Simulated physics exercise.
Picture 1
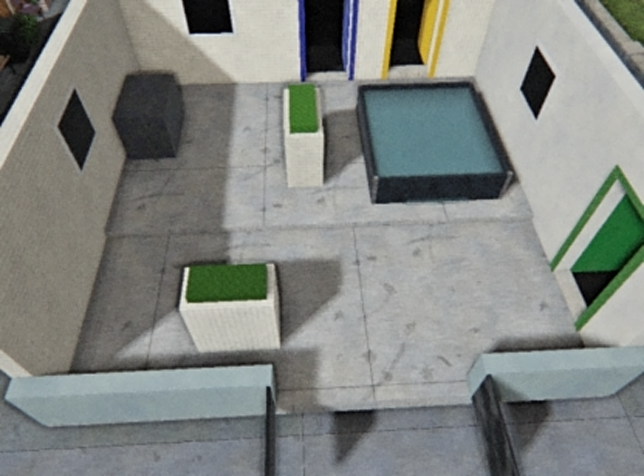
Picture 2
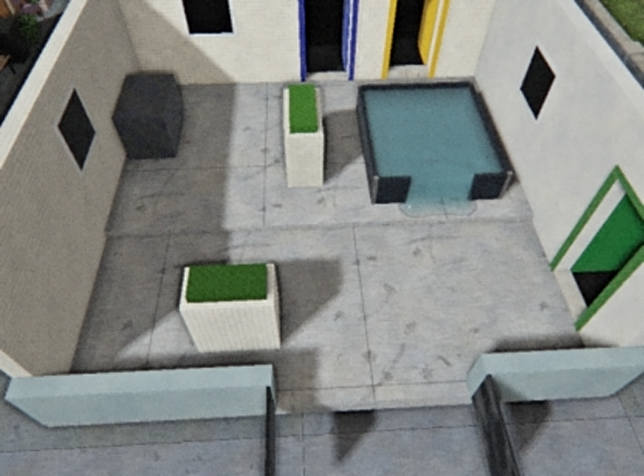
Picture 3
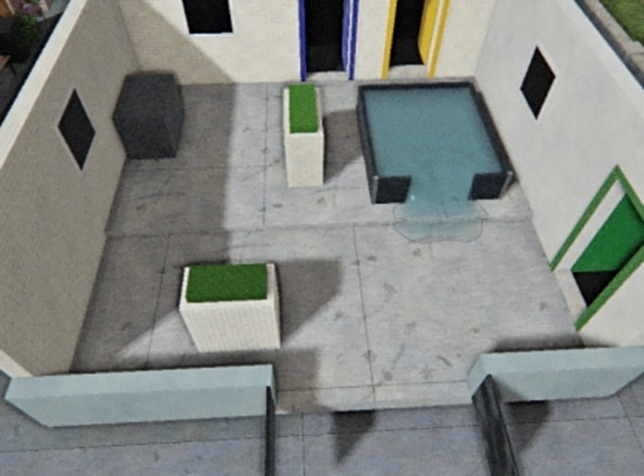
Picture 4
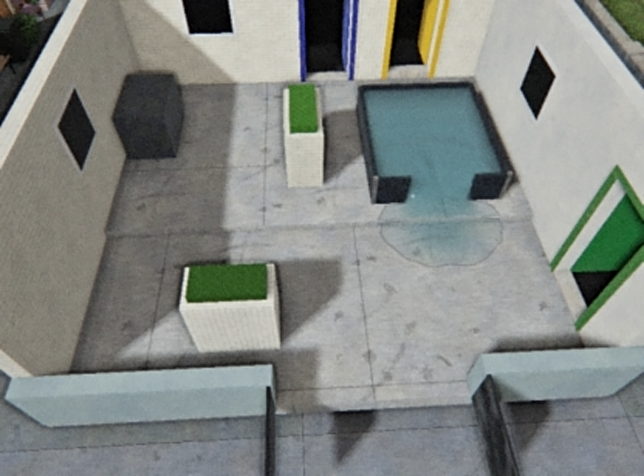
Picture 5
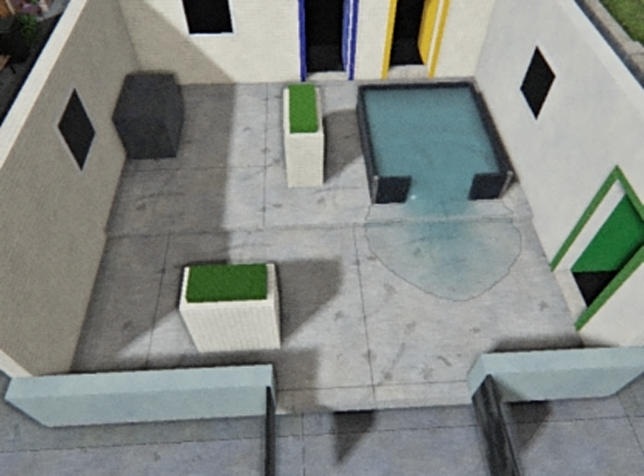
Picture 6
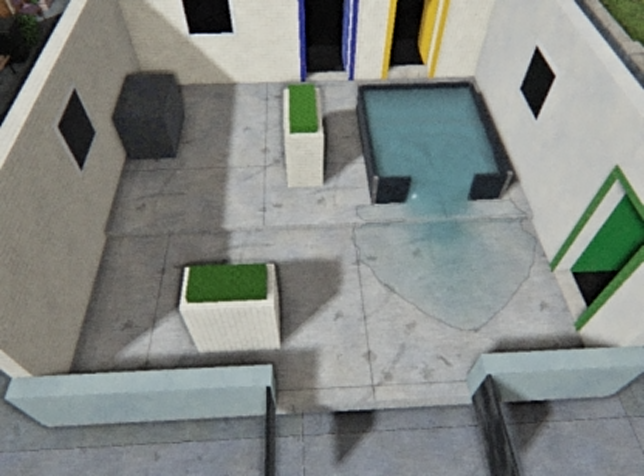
At first, a dark-walled tank of blue water sits whole and still in a pale walled yard, near two grass-topped blocks. Then its front wall opens in the middle and water pours through the gap, spreading across the grey paving toward the viewer in a widening, thinning sheet while the blocks stay put.
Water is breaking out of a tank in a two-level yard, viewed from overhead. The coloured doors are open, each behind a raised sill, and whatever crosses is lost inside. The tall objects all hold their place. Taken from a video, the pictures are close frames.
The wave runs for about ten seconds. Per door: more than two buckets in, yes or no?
Blue door no, yellow door no, green door yes.
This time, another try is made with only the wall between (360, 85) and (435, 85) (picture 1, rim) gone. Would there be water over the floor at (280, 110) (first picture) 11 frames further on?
Answer: Soaked.
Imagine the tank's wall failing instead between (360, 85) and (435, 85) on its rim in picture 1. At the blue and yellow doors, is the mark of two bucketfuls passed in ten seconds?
Blue door: Exceeds it; yellow door: Exceeds it.
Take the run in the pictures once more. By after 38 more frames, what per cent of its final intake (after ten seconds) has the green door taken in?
About 80 per cent.
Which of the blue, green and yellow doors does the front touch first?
That's the one in green.
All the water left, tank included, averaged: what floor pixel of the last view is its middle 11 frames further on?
About (437, 188).
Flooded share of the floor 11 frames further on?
About 25 per cent.
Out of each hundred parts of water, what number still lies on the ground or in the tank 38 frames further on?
I make it around 68 per cent.
A moment on, water covers 20 % of the floor; the blue door not reached, the yellow door not reached, the green door wet at the sill, nothing in.
Next, water covers 25 % of the floor; the blue door not reached, the yellow door not reached, the green door under two buckets in.
Then, water covers 30 % of the floor; the blue door not reached, the yellow door not reached, the green door over two buckets in.
Later, water covers 30 % of the floor; the blue door not reached, the yellow door not reached, the green door far over two buckets in.
In the end, water covers 40 % of the floor; the blue door not reached, the yellow door not reached, the green door far over two buckets in.
